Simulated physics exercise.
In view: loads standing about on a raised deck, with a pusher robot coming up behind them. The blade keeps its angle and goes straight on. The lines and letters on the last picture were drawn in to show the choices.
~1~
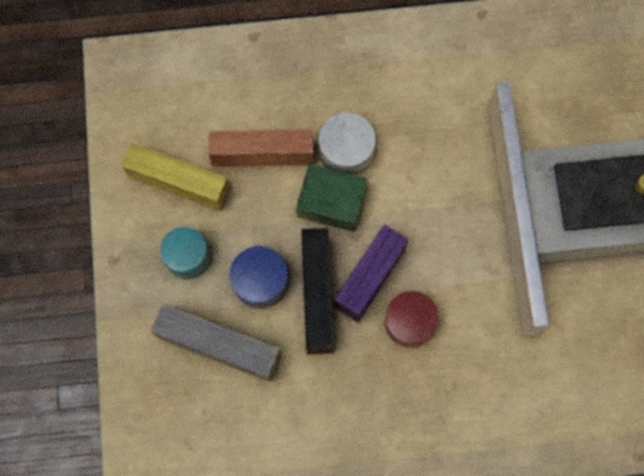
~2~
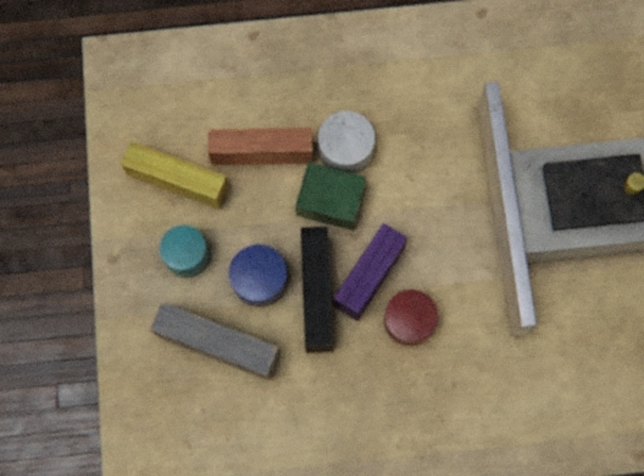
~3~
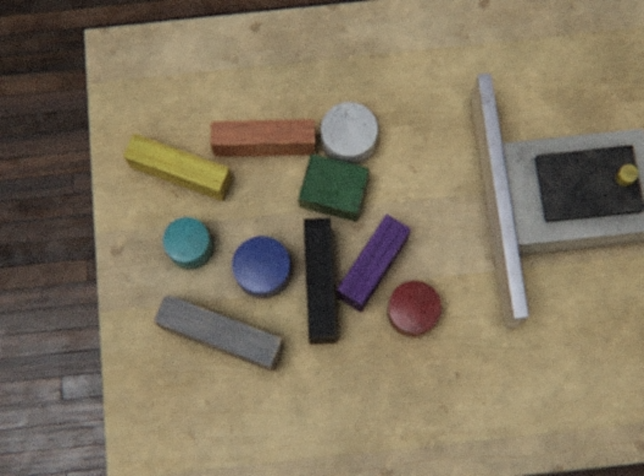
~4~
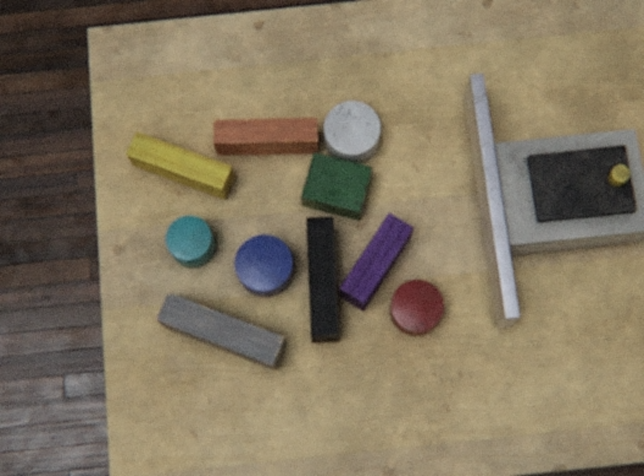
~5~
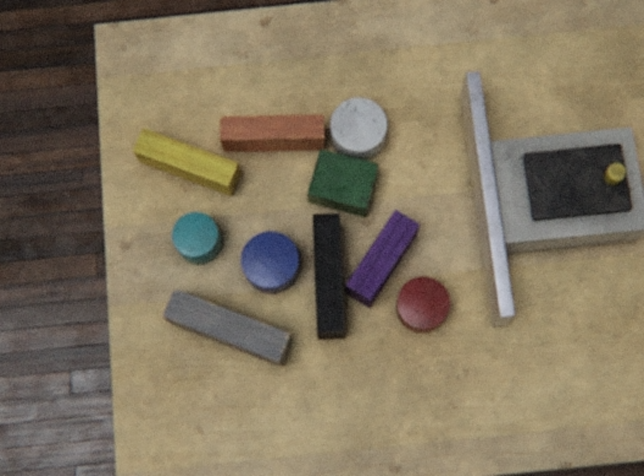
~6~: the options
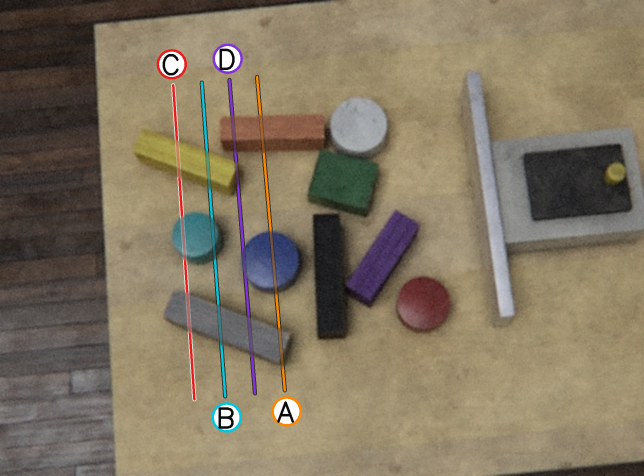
A pale, raised wooden deck stands over a dark plank floor, seen from almost directly above. On its left and middle lie yellow, orange, grey, black and purple bars, a green block, and teal, blue, white and red round pieces, with a grey pusher robot with a broad front blade at right. The robot creeps left toward the motionless pieces, not touching them, while the camera drifts slightly.
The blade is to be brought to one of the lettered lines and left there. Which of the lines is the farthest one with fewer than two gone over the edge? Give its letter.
As far as mark B.
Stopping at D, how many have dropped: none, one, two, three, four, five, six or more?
The count is none.
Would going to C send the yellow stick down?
By then, yes.
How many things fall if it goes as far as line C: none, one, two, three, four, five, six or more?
Four.
On the marked copy, A at (270, 228); B at (213, 234); C at (183, 236); D at (242, 231).
Taking B. A third of the way, robot (470, 192); orange bar (266, 134); white canister (345, 132).
Two thirds of the way, robot (370, 202); turquoise canister (161, 224); yellow stick (173, 163).
When it is over, robot (293, 210); orange bar (105, 121); yellow stick (109, 157); none fallen.
As for the rest, A is within the limit but short; C drops four; D is within the limit but short.
